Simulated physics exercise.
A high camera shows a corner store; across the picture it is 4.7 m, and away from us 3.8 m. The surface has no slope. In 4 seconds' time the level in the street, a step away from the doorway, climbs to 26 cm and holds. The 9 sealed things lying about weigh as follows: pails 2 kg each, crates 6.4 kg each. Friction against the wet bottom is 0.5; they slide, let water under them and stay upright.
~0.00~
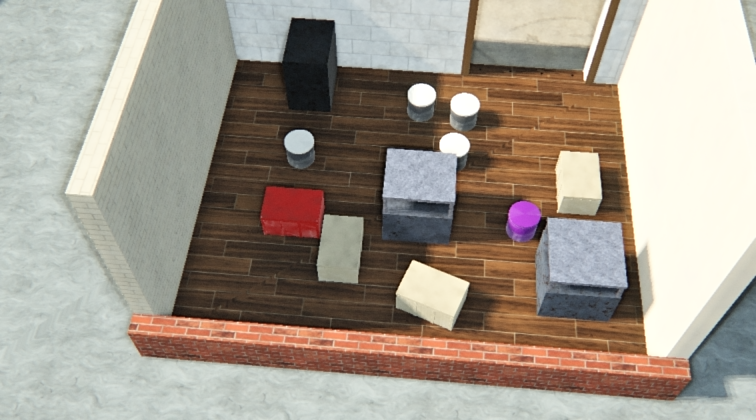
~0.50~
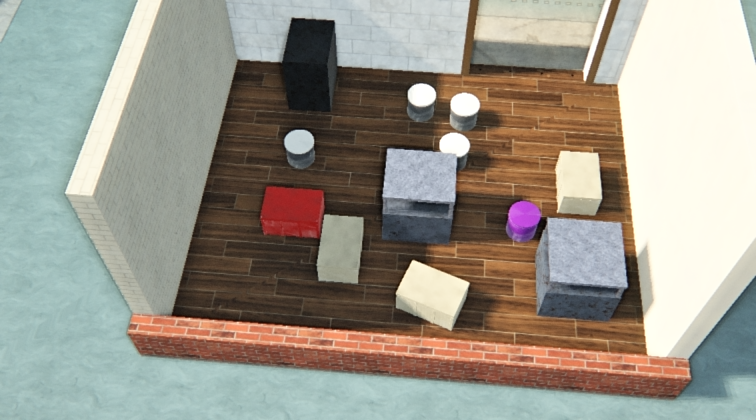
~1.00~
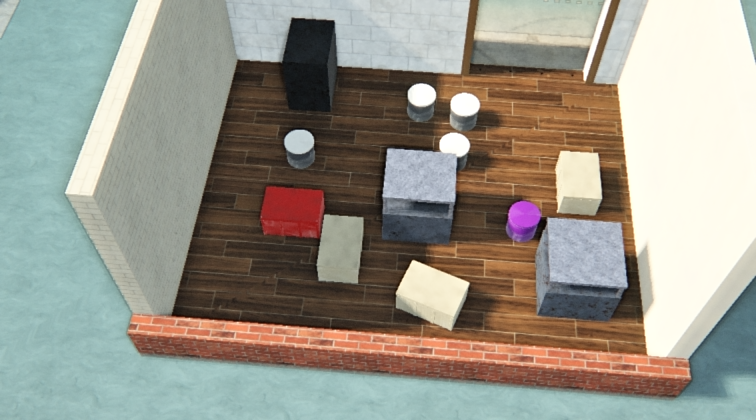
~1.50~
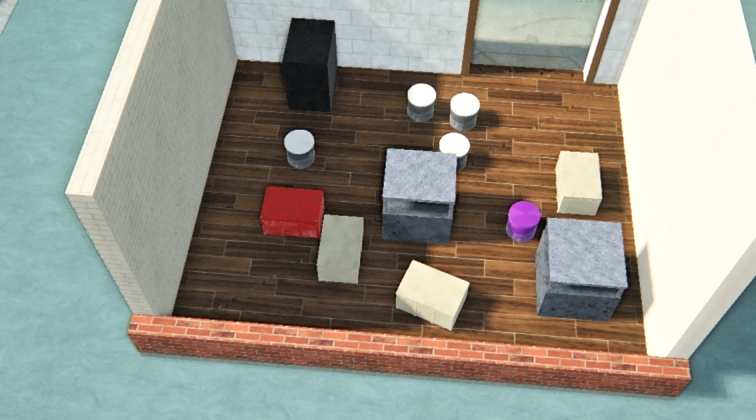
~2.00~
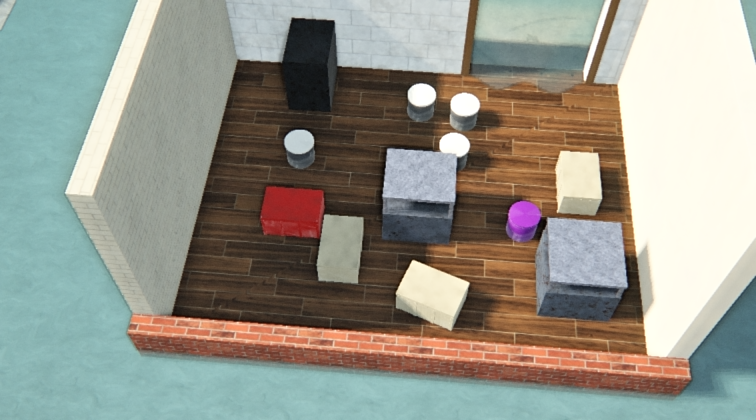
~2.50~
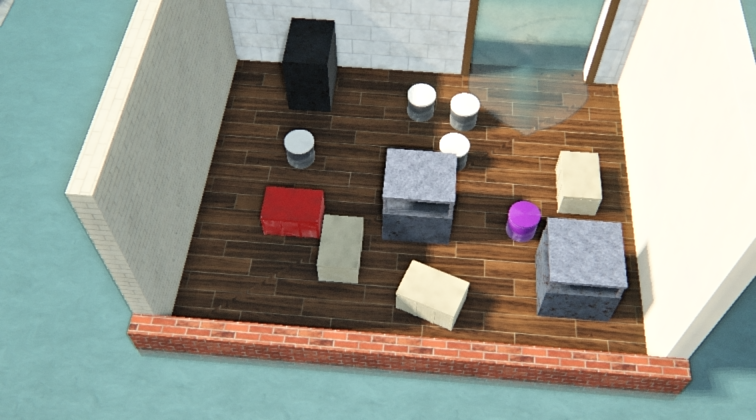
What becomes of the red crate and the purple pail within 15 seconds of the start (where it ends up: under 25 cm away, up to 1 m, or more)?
Lab note - red crate, small displacement; purple pail, large displacement.
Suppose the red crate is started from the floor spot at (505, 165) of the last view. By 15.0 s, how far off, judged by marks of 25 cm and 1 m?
Result: It drifts a great deal.
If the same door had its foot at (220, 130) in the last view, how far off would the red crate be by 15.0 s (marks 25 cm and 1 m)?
As for the red crate, it inches along a bit.
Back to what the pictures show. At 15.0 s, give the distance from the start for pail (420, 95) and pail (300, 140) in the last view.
First 30 cm, then 120 cm.
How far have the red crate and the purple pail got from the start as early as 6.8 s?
20 and 120 cm, roughly.
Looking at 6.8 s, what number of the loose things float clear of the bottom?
5 at that moment.
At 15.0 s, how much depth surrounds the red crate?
16 cm or so.
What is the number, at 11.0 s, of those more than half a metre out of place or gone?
I make it 6.
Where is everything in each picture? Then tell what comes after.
In the first frame, the red crate at (292, 204), on the bottom; the purple pail at (525, 214), on the bottom; 0.0 m2 under water; 0 of 9 have shifted.
In the second frame, the red crate at (292, 204) rests on the ground; the purple pail at (525, 214) rests on the ground; 0.0 m2 under water; 0 of 9 have shifted.
In the third frame, the red crate at (292, 204), on the bottom; the purple pail at (525, 214) rests on the ground; water covers 0.0 m2; 0 of 9 have shifted.
In the fourth frame, the red crate at (292, 204), on the bottom; the purple pail at (525, 214), on the bottom; water covers 0.0 m2; 0 of 9 have shifted.
In the fifth frame, the red crate at (292, 204), on the bottom; the purple pail at (525, 214), on the bottom; 0.2 m2 under water; 0 of 9 have shifted.
In the sixth frame, the red crate at (292, 204) rests on the ground; the purple pail at (525, 214) rests on the ground; water covers 0.9 m2; 0 of 9 have shifted.
After 3.5 s the red crate is near (292, 204), 0.0 m from its start, aground; the purple pail is near (525, 214), 0.0 m from its start, aground; 0 afloat.
After 6.8 s the red crate is near (281, 214), 0.2 m from its start, aground; the purple pail is near (537, 311), 1.2 m from its start, afloat; 5 afloat.
After 11.0 s the red crate is near (312, 200), 0.2 m from its start, afloat; the purple pail is near (224, 123), 3.4 m from its start, afloat; 9 afloat.
After 15.0 s the red crate is near (333, 168), 0.5 m from its start, afloat; the purple pail is near (288, 133), 2.7 m from its start, afloat; 9 afloat.
